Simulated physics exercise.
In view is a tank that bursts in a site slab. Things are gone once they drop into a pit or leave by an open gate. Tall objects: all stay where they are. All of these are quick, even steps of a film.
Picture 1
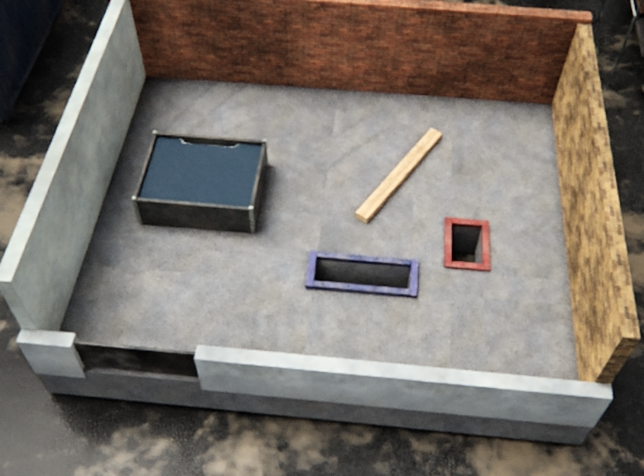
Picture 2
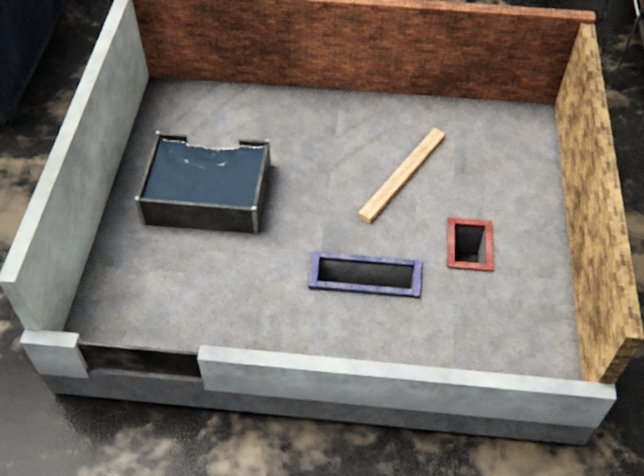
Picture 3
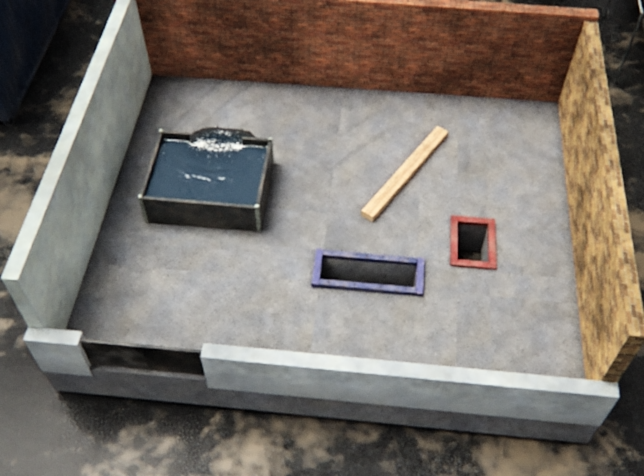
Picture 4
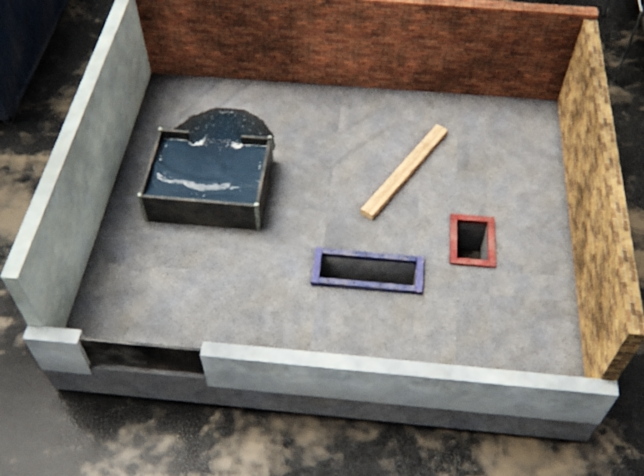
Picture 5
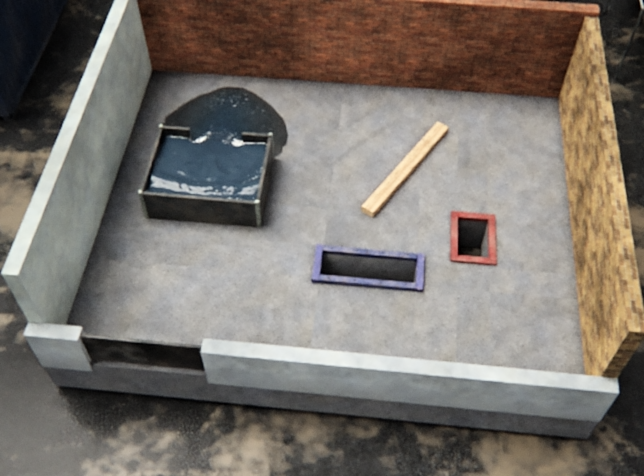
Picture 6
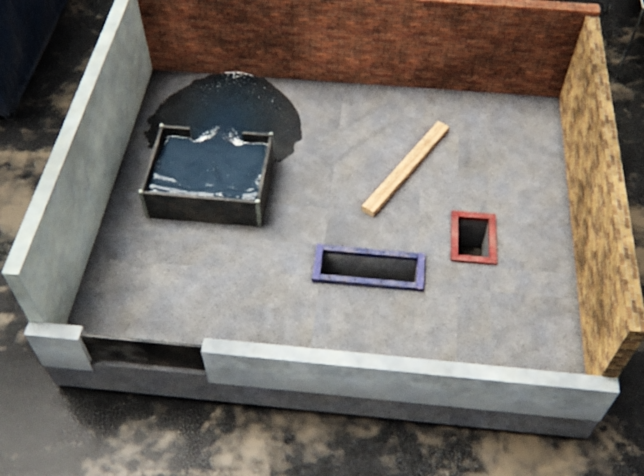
Water in a dark tank sloshed, then poured through a gap on its far side and spread in a widening dark patch across the gray slab toward the reddish-brown back wall.
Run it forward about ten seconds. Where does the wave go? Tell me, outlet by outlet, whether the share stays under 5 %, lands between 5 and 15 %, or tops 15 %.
As I see it, the gate will receive a cut falling short of five per cent; the red pit will receive a cut falling short of five per cent; the blue pit will receive a cut falling short of five per cent.
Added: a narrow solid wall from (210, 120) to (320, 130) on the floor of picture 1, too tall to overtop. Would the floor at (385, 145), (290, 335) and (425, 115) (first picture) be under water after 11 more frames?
Taking the three spots in the order asked, they are waterlogged, bone-dry and bone-dry.
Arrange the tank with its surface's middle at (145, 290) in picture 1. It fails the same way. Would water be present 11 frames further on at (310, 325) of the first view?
Untouched.
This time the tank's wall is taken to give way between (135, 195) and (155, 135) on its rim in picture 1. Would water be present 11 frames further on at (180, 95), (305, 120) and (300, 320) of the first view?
Point 1: Inundated; point 2: Unwetted; point 3: Unwetted.
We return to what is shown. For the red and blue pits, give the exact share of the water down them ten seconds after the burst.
The first comes to roughly 0 percent, the second to roughly 0 percent.
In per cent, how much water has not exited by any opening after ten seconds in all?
About 100 per cent.
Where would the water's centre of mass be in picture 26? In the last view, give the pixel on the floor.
Near (234, 141) in the last view.
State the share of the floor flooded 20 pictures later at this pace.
Estimate: Some 30 in a hundred.
A moment on, water covers 15 % of the floor; the gate 0 %, the red pit 0 %, the blue pit 0 %.
Next, water covers 15 % of the floor; the gate 0 %, the red pit 0 %, the blue pit 0 %.
Then, water covers 30 % of the floor; the gate 0 %, the red pit 0 %, the blue pit 0 %.
Later, water covers 45 % of the floor; the gate 0 %, the red pit 0 %, the blue pit 0 %.
In the end, water covers 80 % of the floor; the gate 0 %, the red pit 0 %, the blue pit 0 %.
